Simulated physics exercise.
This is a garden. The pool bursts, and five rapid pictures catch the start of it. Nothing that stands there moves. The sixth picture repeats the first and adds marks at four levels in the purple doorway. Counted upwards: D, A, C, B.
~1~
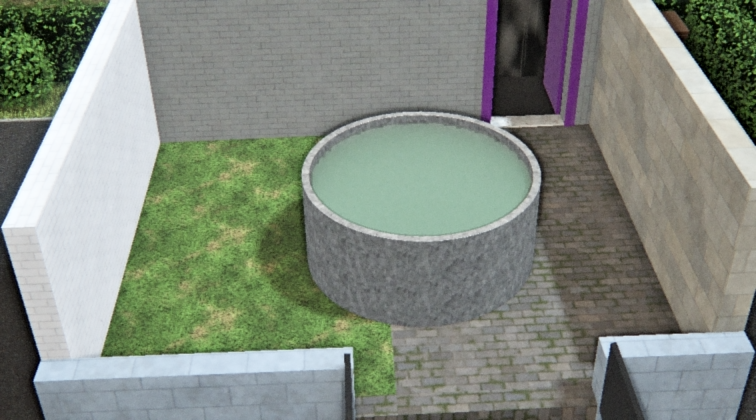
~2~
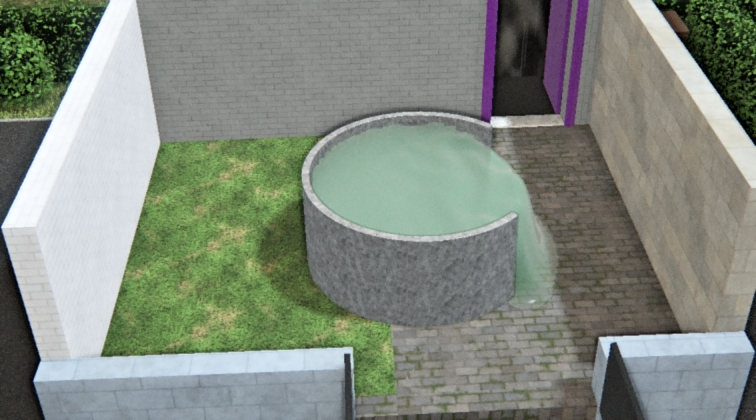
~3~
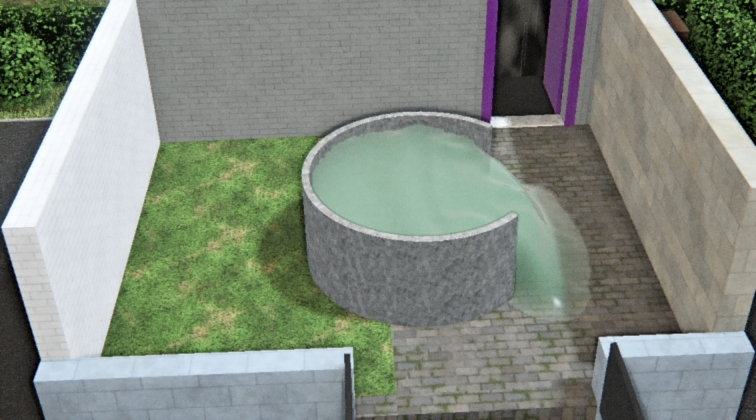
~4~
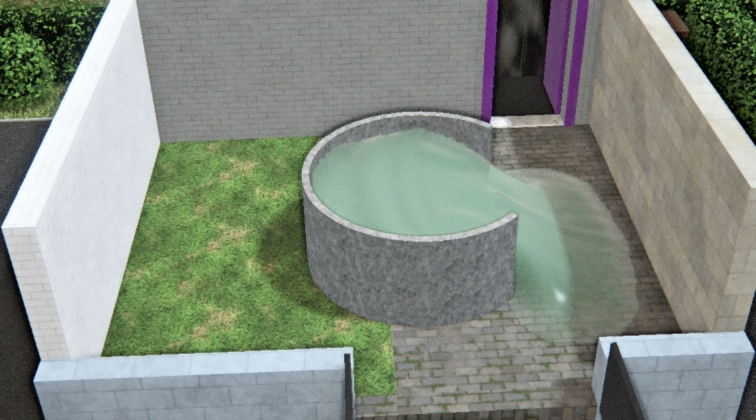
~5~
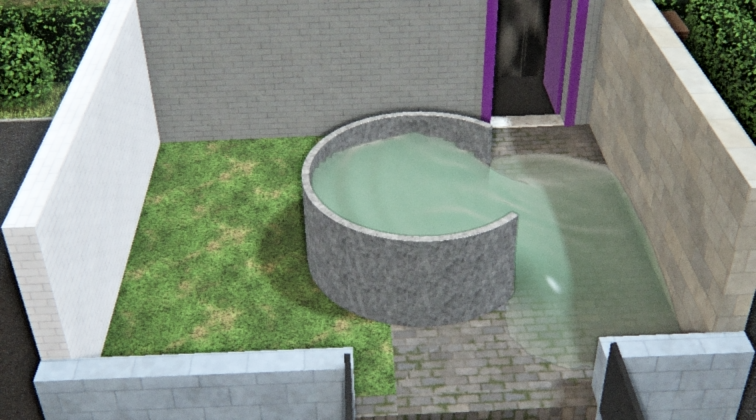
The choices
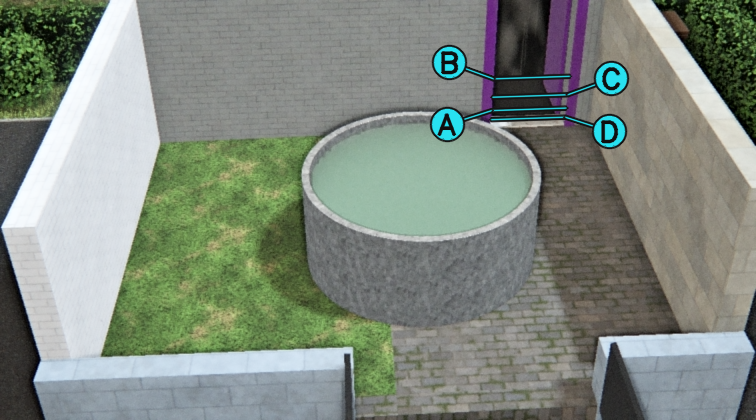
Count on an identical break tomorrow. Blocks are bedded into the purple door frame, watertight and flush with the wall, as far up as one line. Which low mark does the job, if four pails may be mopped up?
Go for C.
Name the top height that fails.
That is height A.
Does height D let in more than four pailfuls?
Yes, that goes wrong.
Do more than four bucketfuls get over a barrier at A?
Yes.
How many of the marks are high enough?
Two.
On the marked copy, A at (529, 109); B at (531, 77); C at (530, 95); D at (528, 118); from the bottom up D, A, C, B.
With A, about 13 bucketfuls get in.
With B, nothing gets over.
With C, a bucket or two gets in.
With D, dozens of bucketfuls pour in.
